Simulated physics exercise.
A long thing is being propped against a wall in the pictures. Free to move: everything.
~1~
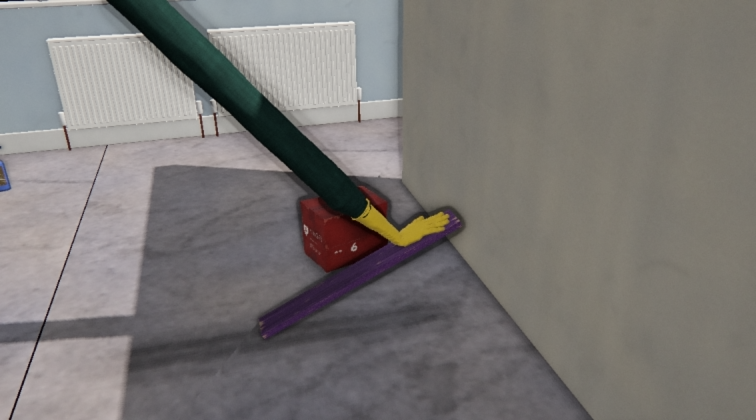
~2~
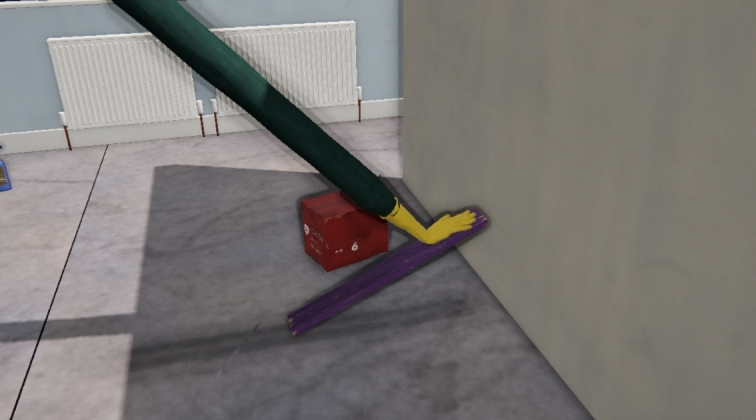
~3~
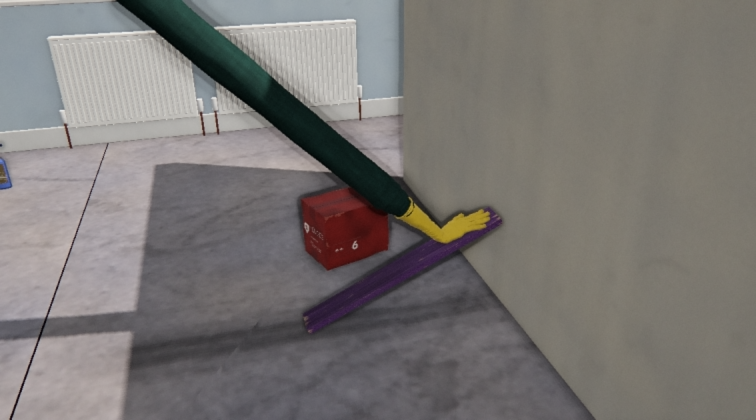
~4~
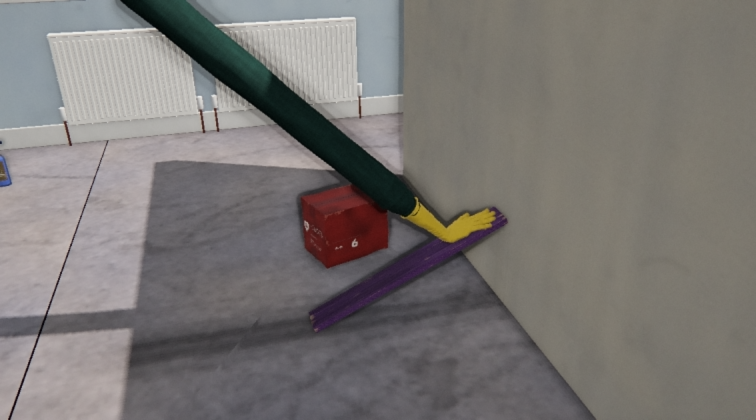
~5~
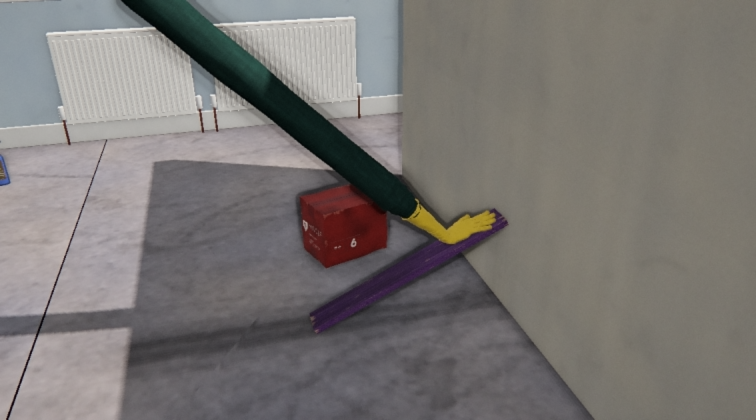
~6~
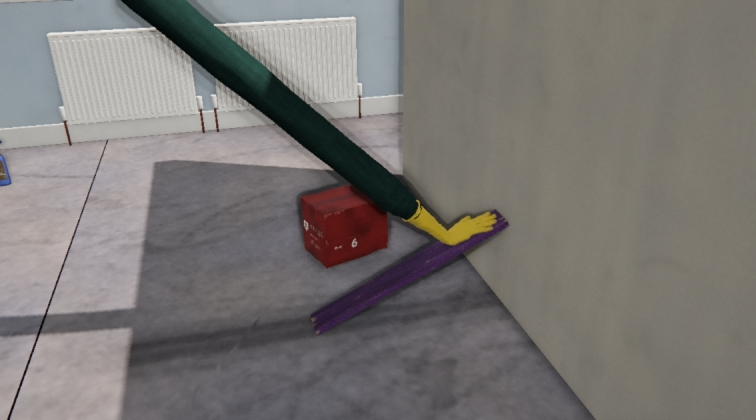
In a pale blue room with radiators, a yellow-gloved hand moves a purple plank right against a grey wall, then holds still.
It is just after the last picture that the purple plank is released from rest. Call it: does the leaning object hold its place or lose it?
It loses its place.
Then, 0.30 s after the last picture, purple plank 14° lower than it was left near (401, 294).
Then, 0.40 s after the last picture, purple plank 26° lower than it was left near (397, 309).
Then, 0.50 s after the last picture, purple plank 25° lower than it was left near (397, 311).
At rest, moved from the start, purple plank; red box in place. Seen from the same camera at the end, purple plank near (397, 310). The plank slides down.
